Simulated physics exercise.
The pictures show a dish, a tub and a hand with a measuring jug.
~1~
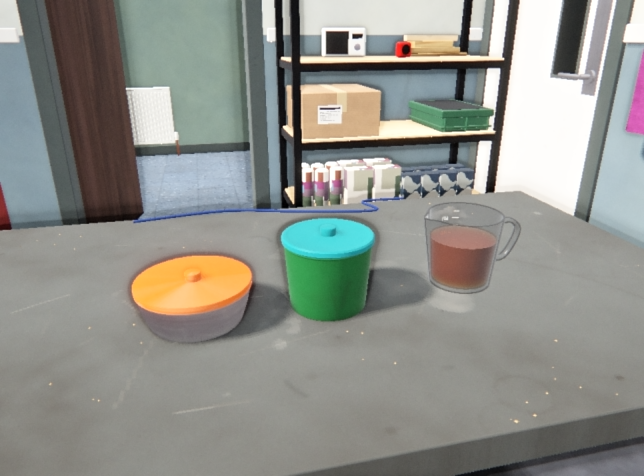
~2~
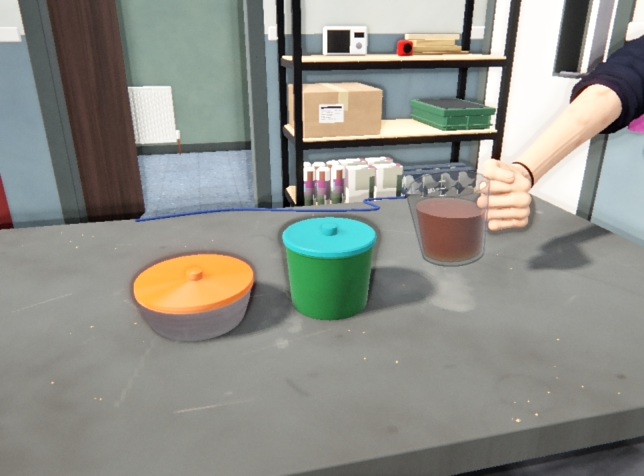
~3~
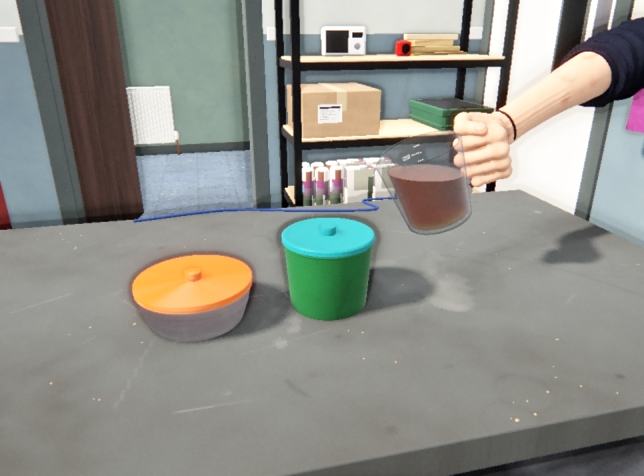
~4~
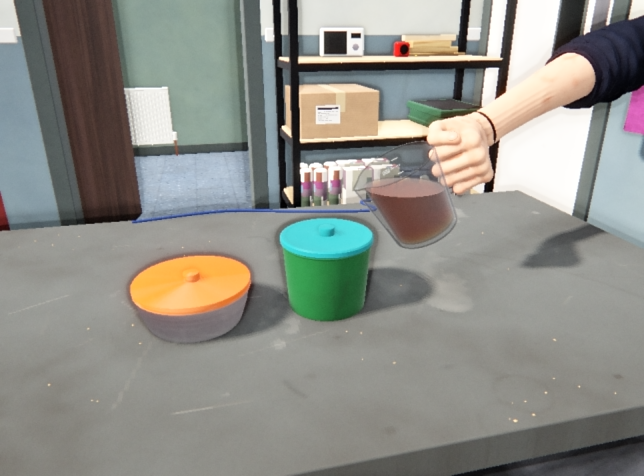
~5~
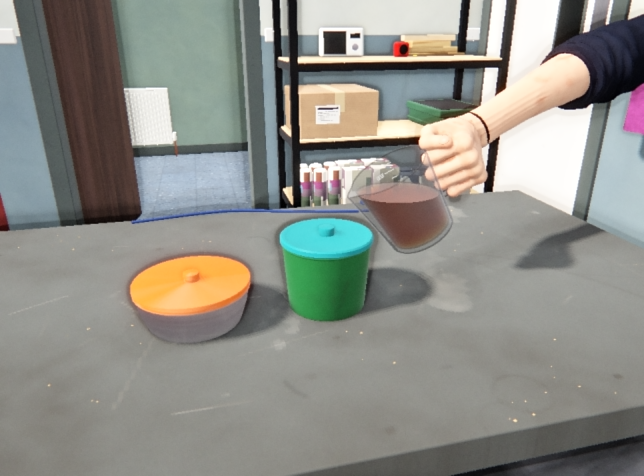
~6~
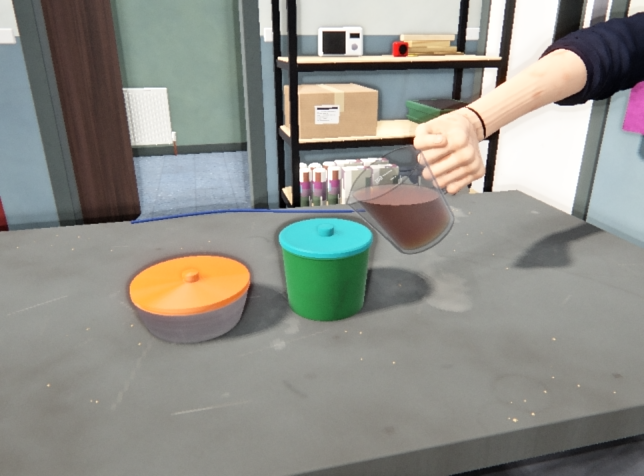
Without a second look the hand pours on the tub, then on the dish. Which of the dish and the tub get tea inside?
The dish gets none inside and the tub gets none inside.
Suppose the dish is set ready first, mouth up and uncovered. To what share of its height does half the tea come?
Some 45 per cent.
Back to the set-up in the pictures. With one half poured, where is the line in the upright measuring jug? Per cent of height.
Close to 35 %.
Next, it hits the lid of the tub and runs off.
After that, it hits the lid of the dish and runs off.
Finally, the tub is empty, in a puddle; the dish is empty, in a puddle.
